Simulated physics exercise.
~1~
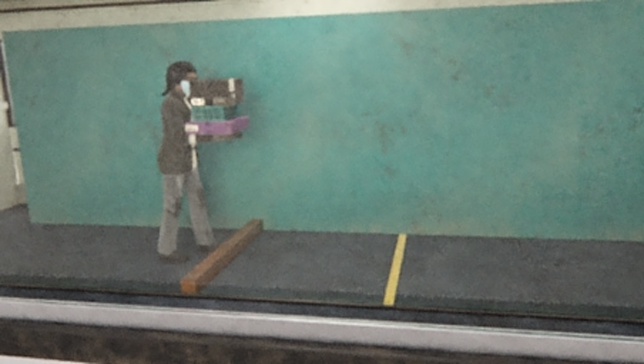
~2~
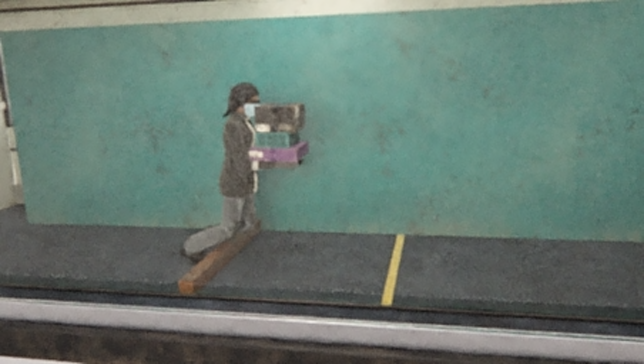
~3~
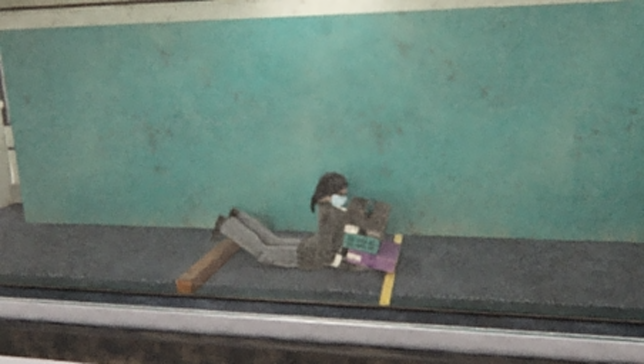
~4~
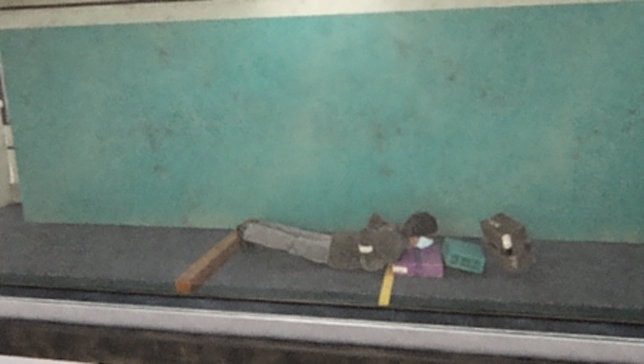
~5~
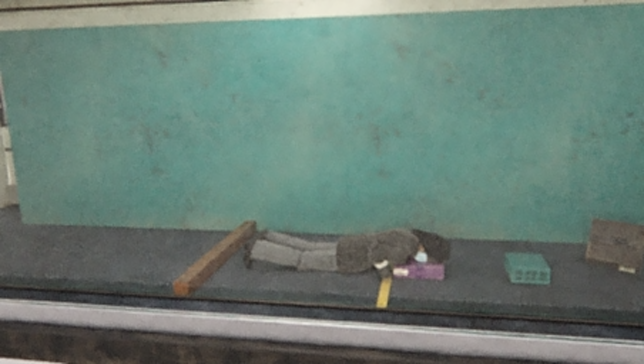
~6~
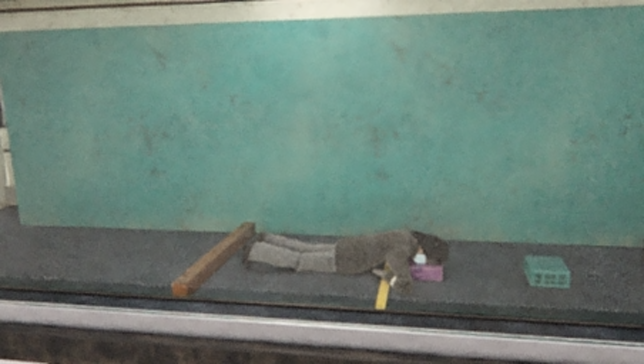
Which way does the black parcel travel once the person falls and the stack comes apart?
The black parcel moves to the right, tumbling ahead of the teal crate and the purple parcel.
In the video, a person carrying a stack of parcels and a teal crate pitches forward over a brown rail and falls flat, spilling the load to the right. The purple parcel rests by their head past the yellow line, the teal crate lies farther right, and the black parcel leaves view.
